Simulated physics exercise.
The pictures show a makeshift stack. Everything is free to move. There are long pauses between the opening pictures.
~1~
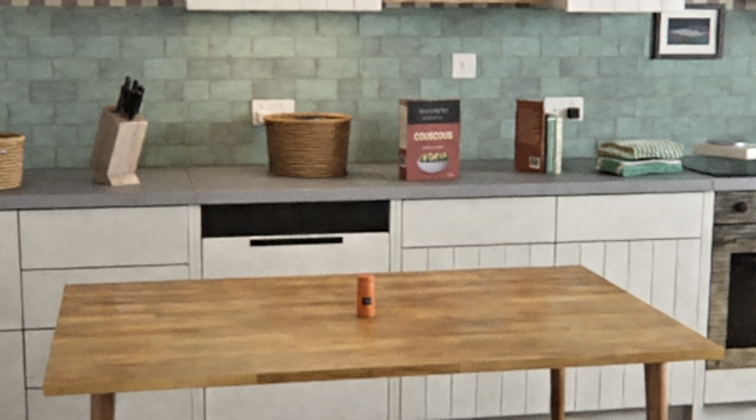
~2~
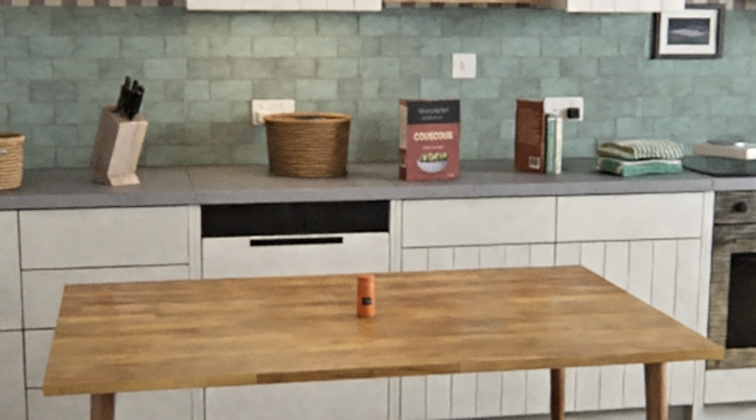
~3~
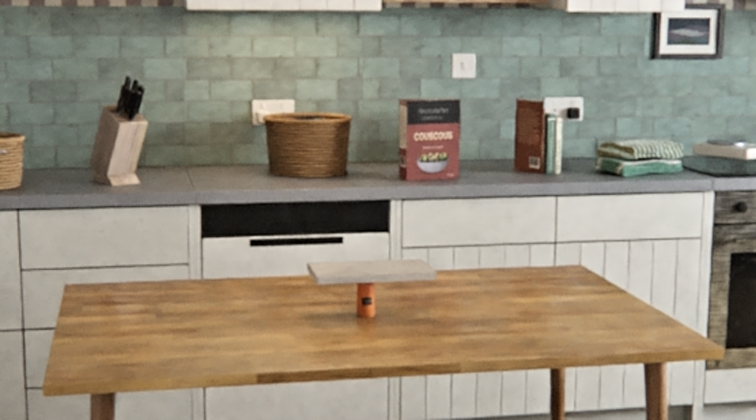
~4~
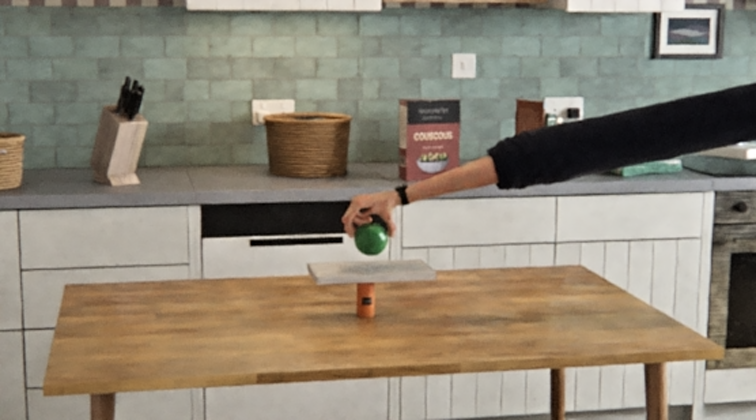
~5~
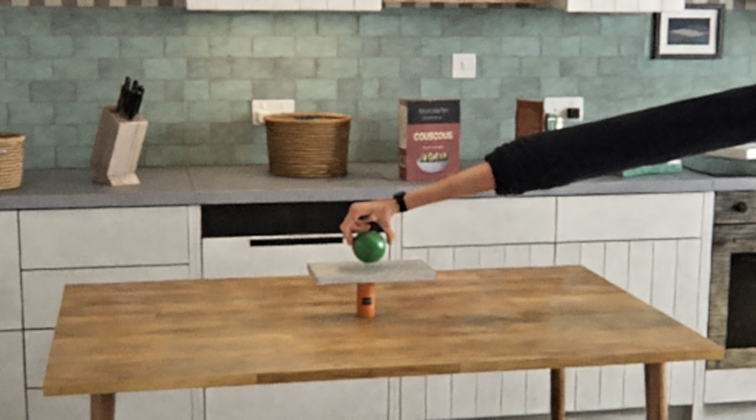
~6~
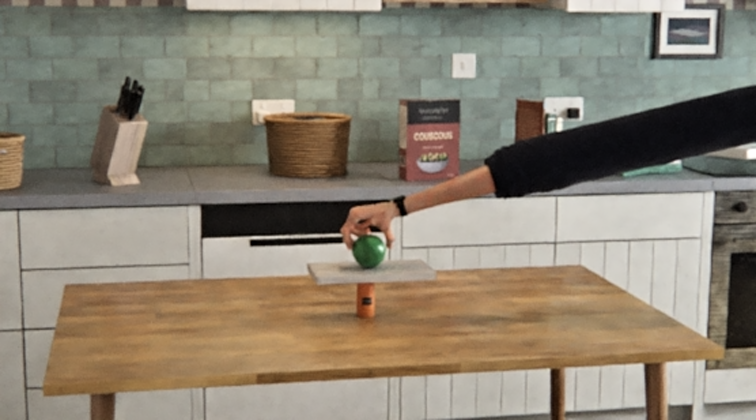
A small orange cylinder stands on a wooden table in a kitchen seen from the front by a still camera, with a knife block, a woven basket, a red couscous box and folded green towels on the grey counter behind. A pale board appears, lying flat across the cylinder's top. Then a dark-sleeved arm reaches in from the right and slowly lowers a green apple onto the board, fingers still holding it.
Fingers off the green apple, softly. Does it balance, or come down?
In the end the stack holds.
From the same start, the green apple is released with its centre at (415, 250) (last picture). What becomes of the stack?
Then it gives way.
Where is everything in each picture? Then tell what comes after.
In the first frame, the last thing is not in view yet.
In the second frame, the last thing is not in view yet.
In the third frame, the last thing is not in view yet; white board (371, 271).
In the fourth frame, still above its spot; green apple (371, 239); white board (371, 271).
In the fifth frame, still above its spot; green apple (369, 247); white board (371, 271).
In the sixth frame, set down, still held; green apple (369, 251); white board (371, 271).
Then, 0.20 s past the last view, nothing moves.
Then, 0.40 s past the last view, green apple resting near (369, 251).
Finally, all 3 still in place. Final places as the last picture's camera would see them, green apple near (370, 251). The stack stays up.
